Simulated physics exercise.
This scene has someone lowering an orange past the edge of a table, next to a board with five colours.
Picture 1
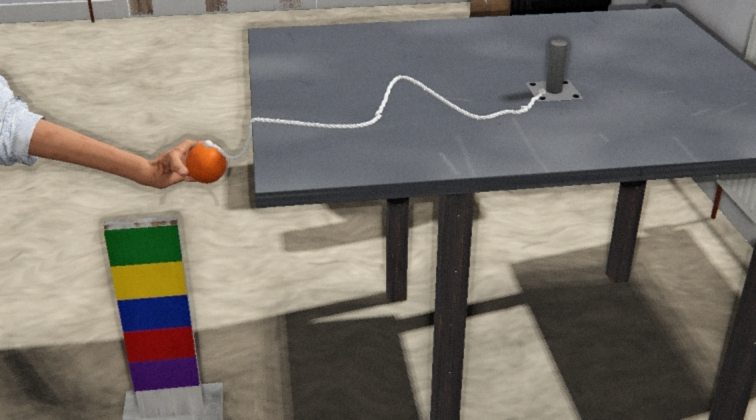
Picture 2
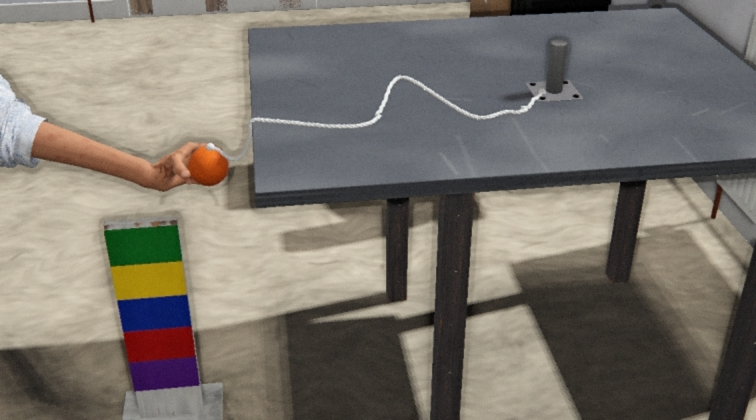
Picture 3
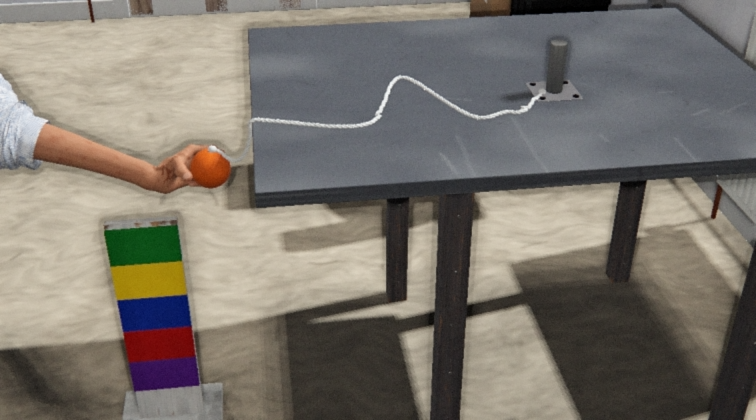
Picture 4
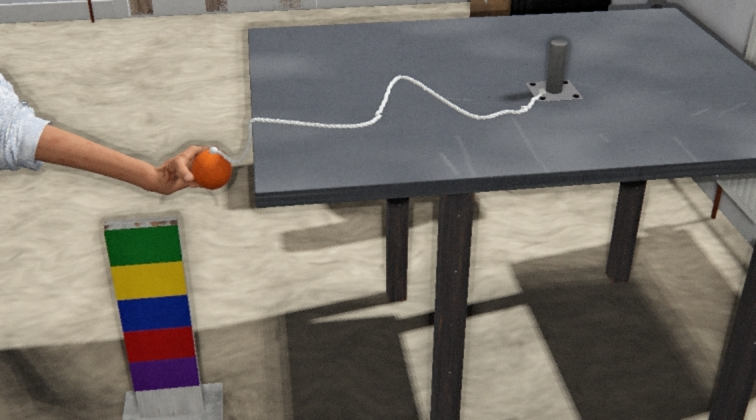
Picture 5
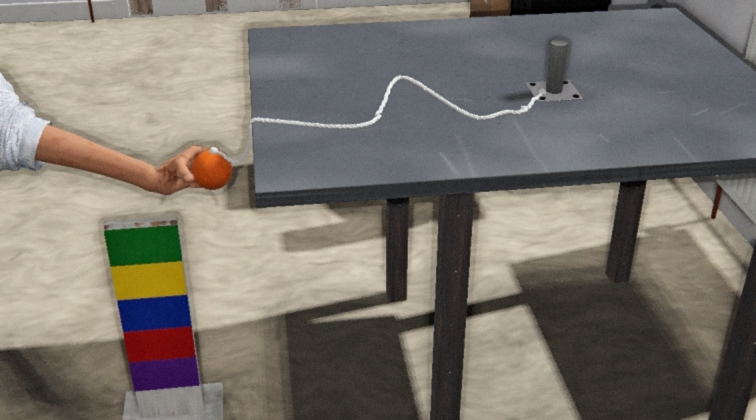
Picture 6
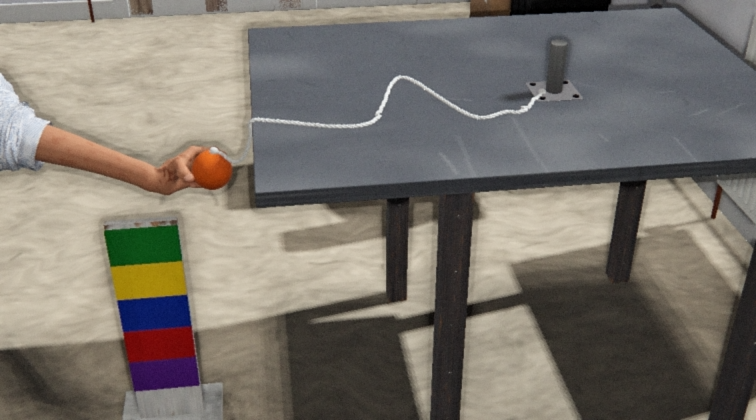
An orange ball, held in a hand reaching in from the left, shifts very slightly right and down, then stays almost still while the camera and everything else remain unmoving. The view looks down at a dark grey table on pale, rippled ground crossed by shadows. A white cord winds across the tabletop to a metal post, and a block striped green, yellow, blue, red and purple stands below the hand.
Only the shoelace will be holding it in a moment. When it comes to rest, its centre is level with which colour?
The red one.
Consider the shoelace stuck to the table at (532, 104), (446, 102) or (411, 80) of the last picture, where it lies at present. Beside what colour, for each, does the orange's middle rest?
Red, then blue, then yellow.
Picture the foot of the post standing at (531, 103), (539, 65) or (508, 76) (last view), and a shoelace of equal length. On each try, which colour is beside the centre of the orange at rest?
Answer, in order: Purple, red, purple.
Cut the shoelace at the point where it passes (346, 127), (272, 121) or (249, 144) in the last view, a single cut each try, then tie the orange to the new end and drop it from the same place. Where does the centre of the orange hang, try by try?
The pixels come out at around (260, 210), (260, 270) and (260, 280), one per try.
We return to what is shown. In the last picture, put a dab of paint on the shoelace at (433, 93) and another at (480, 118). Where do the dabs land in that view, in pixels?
First one close to (364, 105), second close to (436, 99).
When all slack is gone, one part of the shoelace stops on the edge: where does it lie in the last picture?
Look near (386, 100).
Early on, orange near (254, 310); level with blue.
Midway, orange near (282, 336); level with red.
Finally, orange near (272, 338); level with red. Its centre hangs level with the red band.
